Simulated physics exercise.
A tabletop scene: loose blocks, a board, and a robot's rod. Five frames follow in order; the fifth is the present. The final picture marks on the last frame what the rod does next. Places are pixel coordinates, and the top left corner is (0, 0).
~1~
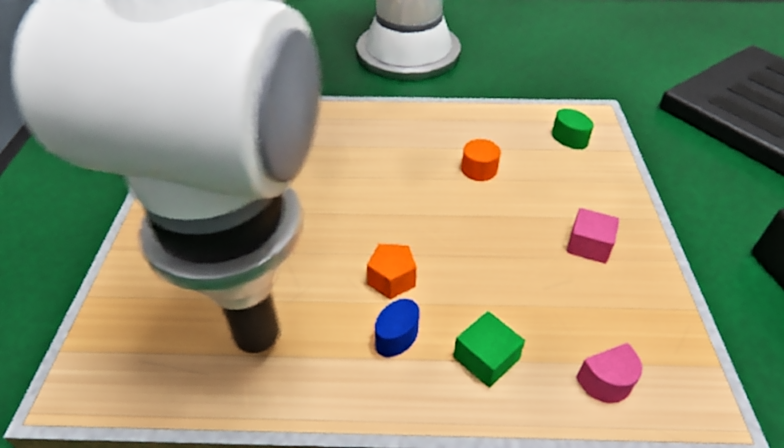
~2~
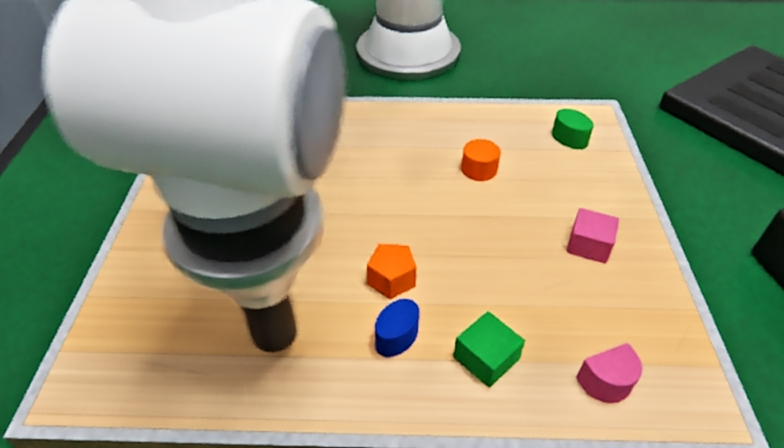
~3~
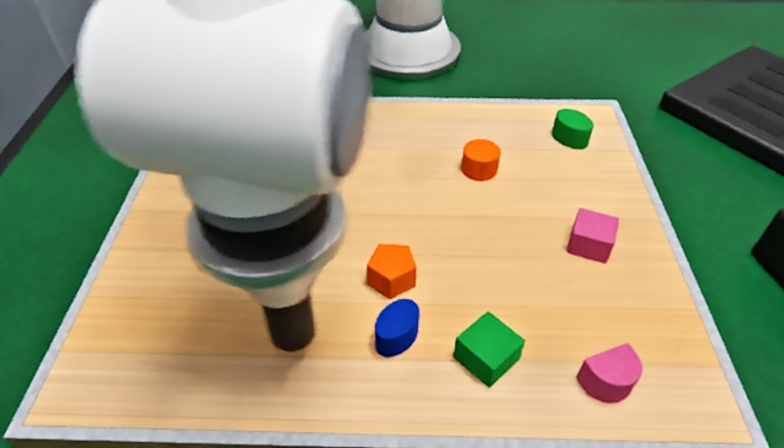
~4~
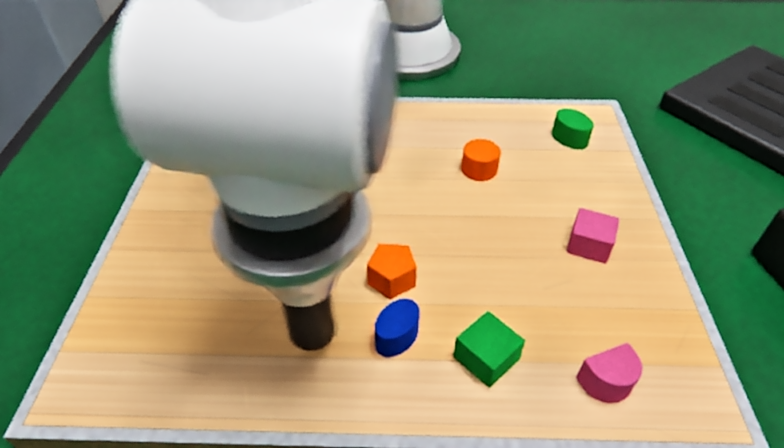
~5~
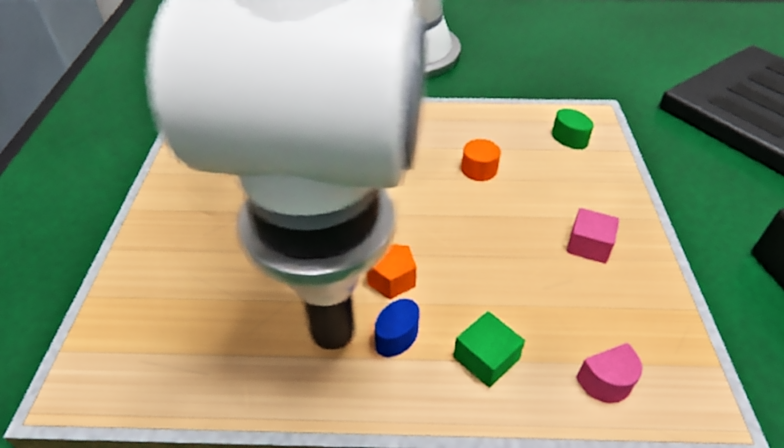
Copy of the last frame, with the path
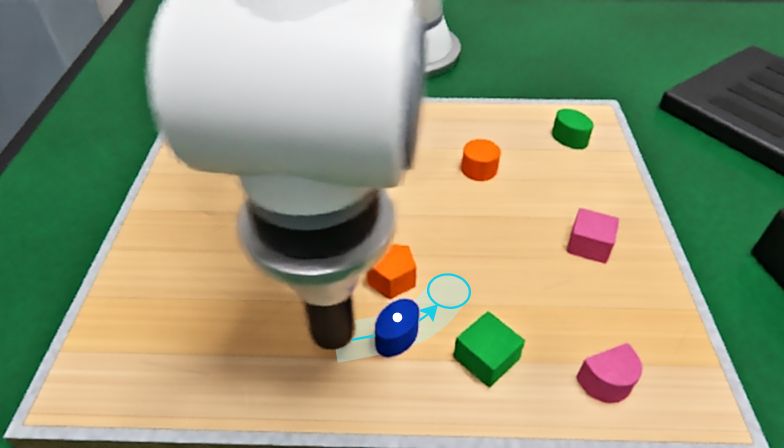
The clip shows a white robot arm with a dark rod above a wooden tabletop scattered with orange, blue, green and pink blocks. The rod moves steadily right, nearing the blue oval block, while all the blocks remain still.
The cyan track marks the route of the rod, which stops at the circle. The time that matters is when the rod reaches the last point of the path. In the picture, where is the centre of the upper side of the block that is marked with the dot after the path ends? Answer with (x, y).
At (484, 294).
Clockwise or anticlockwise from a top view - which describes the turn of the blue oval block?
Viewed from the top, it goes clockwise.
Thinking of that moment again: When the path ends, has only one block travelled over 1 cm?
In short: Yes.
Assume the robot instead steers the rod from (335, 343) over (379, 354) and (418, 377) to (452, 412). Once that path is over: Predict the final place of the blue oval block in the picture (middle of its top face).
It should be at (429, 317) by then.
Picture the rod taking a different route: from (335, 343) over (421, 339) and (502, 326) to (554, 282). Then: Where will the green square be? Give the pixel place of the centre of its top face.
At roughly (525, 348).
Drawn move, from (335, 343) via (381, 334) and (422, 318), ending at (449, 291); the dot is on the blue oval block.
The first path, step by step. One third of the way, rod (381, 323); blue oval block (425, 312).
Two thirds of the way, rod (424, 306); blue oval block (469, 299).
At the end, rod (450, 279); orange pentagonal block still; blue oval block (484, 294), turned 25° clockwise.
